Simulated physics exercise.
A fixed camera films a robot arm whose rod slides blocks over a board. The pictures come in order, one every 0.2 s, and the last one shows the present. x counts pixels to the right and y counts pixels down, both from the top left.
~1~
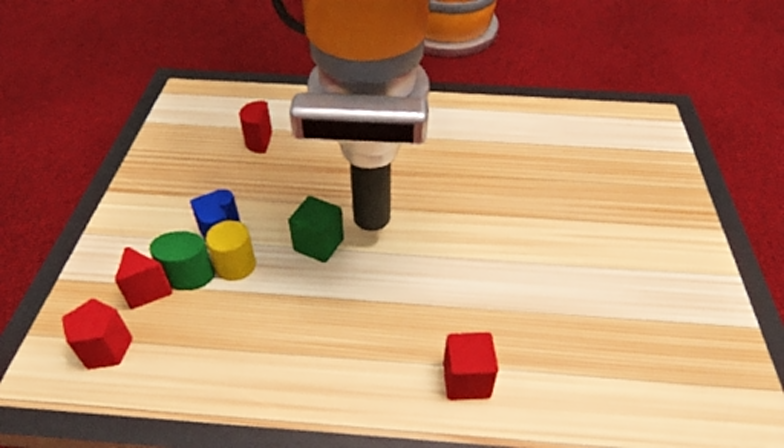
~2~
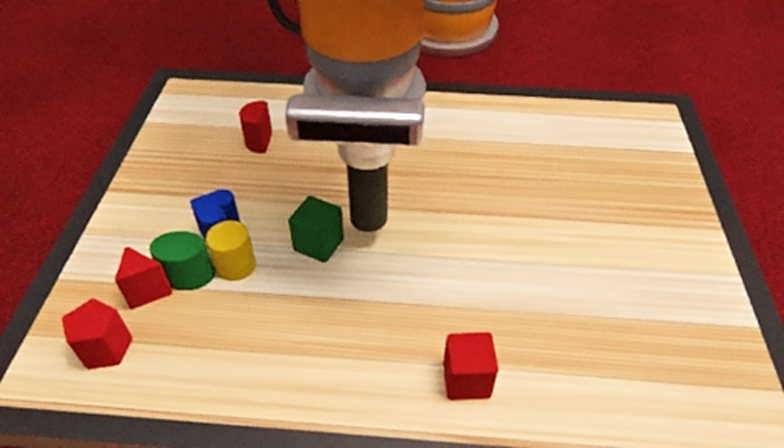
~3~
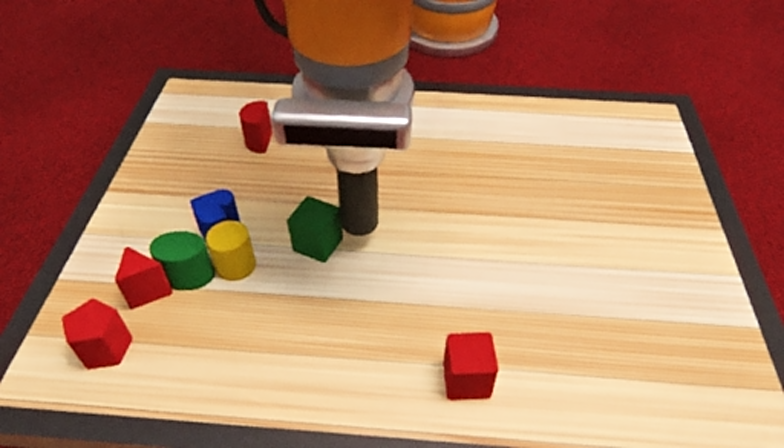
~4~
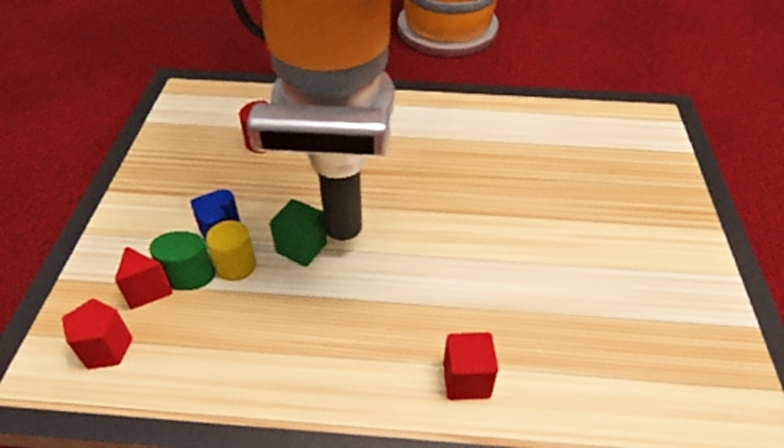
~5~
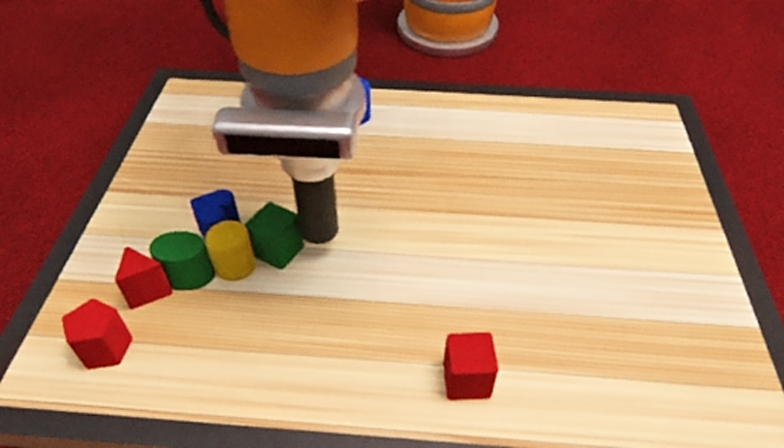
A robot arm with a dark rod moved slightly left over a wooden board of colored blocks, met the green block and pushed it a short way left, up close to the yellow cylinder.
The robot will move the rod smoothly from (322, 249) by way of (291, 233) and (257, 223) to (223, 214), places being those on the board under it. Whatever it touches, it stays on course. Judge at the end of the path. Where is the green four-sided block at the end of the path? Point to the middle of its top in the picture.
At (178, 200).
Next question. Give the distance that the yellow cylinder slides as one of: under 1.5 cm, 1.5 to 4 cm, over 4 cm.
It shifts by less than 1.5 cm.
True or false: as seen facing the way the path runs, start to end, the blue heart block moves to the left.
The claim holds.
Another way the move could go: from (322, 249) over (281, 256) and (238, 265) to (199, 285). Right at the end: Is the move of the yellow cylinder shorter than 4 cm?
No, that is not how it ends up.
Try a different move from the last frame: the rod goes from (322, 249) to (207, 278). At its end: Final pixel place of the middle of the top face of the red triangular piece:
It will end up at (92, 284).
The first path, step by step. Halfway along, rod (269, 209); green elliptical block (170, 249), turned 15° clockwise; blue heart block (189, 205), turned 20° anticlockwise; yellow cylinder (217, 237); green four-sided block (227, 205), turned 35° anticlockwise.
At the end, rod (218, 196); green elliptical block (170, 249), turned 15° clockwise; blue heart block (142, 217), turned 60° anticlockwise; yellow cylinder (217, 237); green four-sided block (178, 200), turned 75° anticlockwise.
